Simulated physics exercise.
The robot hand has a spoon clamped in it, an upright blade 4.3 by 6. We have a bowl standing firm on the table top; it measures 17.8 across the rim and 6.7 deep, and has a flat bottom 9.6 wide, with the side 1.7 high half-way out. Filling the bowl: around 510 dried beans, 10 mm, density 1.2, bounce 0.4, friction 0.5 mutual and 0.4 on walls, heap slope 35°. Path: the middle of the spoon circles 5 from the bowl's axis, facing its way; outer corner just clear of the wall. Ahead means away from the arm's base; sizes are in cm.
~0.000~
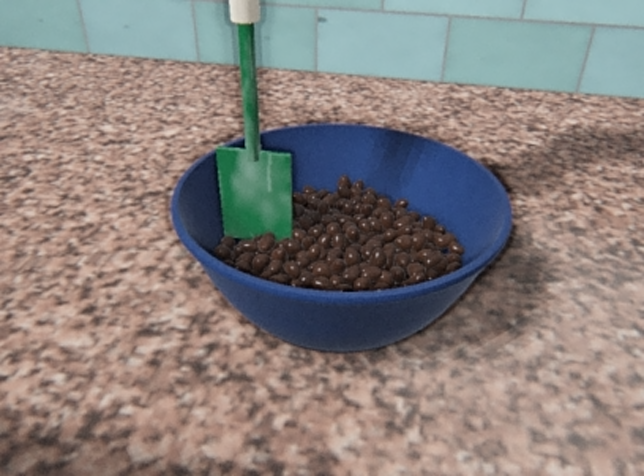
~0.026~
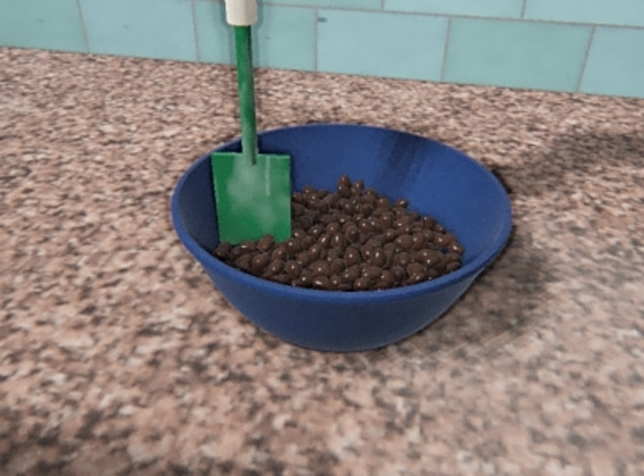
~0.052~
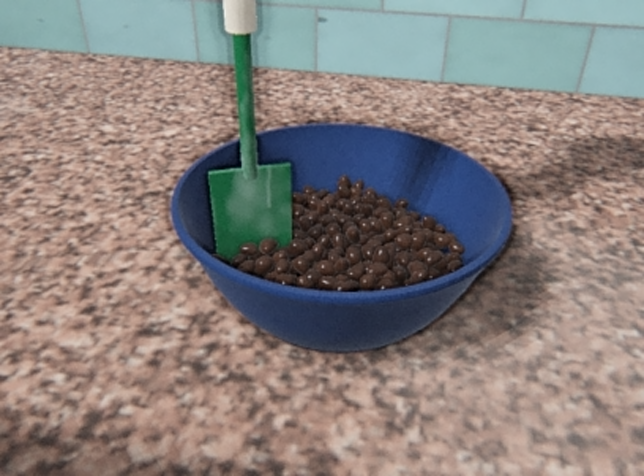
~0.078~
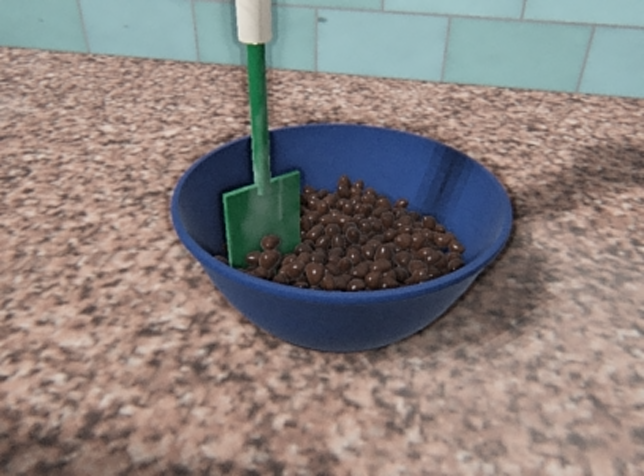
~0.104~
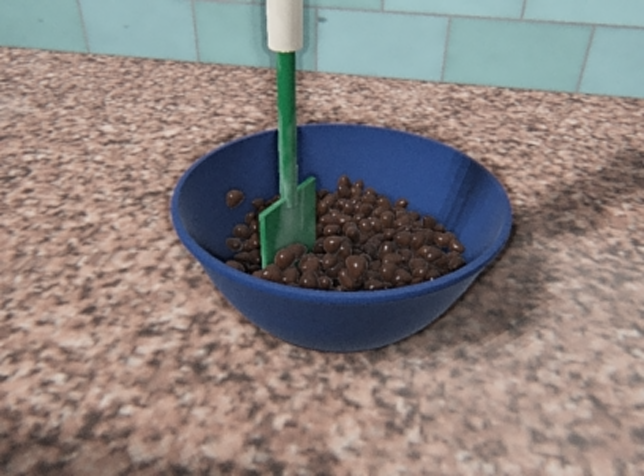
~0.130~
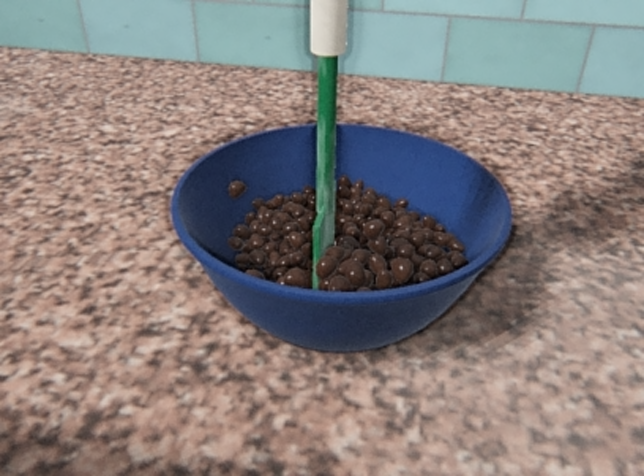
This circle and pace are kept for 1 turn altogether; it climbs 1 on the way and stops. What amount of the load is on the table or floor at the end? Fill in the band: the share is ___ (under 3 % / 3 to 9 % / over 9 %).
The share is over 9 %.
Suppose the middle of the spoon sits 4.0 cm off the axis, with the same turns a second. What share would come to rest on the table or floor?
That would give close to 20 per cent.
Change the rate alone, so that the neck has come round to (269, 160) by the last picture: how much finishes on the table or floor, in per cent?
I'd put it close to 5 per cent.
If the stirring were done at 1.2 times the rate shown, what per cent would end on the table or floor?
Some 20 in a hundred.
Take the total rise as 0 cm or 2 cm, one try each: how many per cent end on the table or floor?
It comes to about 20 per cent and about 5 per cent.
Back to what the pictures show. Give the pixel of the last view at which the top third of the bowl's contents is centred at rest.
Looks like roughly (308, 250) to me.
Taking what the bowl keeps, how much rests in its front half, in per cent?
Estimate: Some 50 %.
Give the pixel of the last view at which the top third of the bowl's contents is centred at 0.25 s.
Centre estimate: Approx. (409, 216) px.
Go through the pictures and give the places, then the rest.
In the first picture, spoon neck at (252, 126), 0° round; upper third of the load around (343, 244), from x 225 to 455, top at y 185; 509 in the bowl.
In the second picture, spoon neck at (249, 129), 7° round; upper third of the load around (343, 247), from x 220 to 455, top at y 185.
In the third picture, spoon neck at (248, 142), 26° round; upper third of the load around (342, 253), from x 215 to 455, top at y 185.
In the fourth picture, spoon neck at (261, 156), 48° round; upper third of the load around (339, 259), from x 220 to 455, top at y 185.
In the fifth picture, spoon neck at (288, 167), 70° round; upper third of the load around (348, 258), from x 235 to 460, top at y 185.
In the sixth picture, spoon neck at (326, 173), 91° round; upper third of the load around (364, 259), from x 235 to 460, top at y 185; 509 in the bowl.
By 0.25 s, 192° round, highest piece 10 above the table; 486 in the bowl, 1 on the table or floor, 22 in flight or on the tool.
By 0.37 s, 293° round, highest piece 10 above the table; 458 in the bowl, 31 on the table or floor, 20 in flight or on the tool.
By 0.63 s, 0° round, highest piece 6 above the table; 432 in the bowl, 77 on the table or floor.
By 1.33 s, 0° round, highest piece 6 above the table; 432 in the bowl, 77 on the table or floor.
Final count, 432 in the bowl, 77 on the table or floor. That is 15 % on the table or floor.
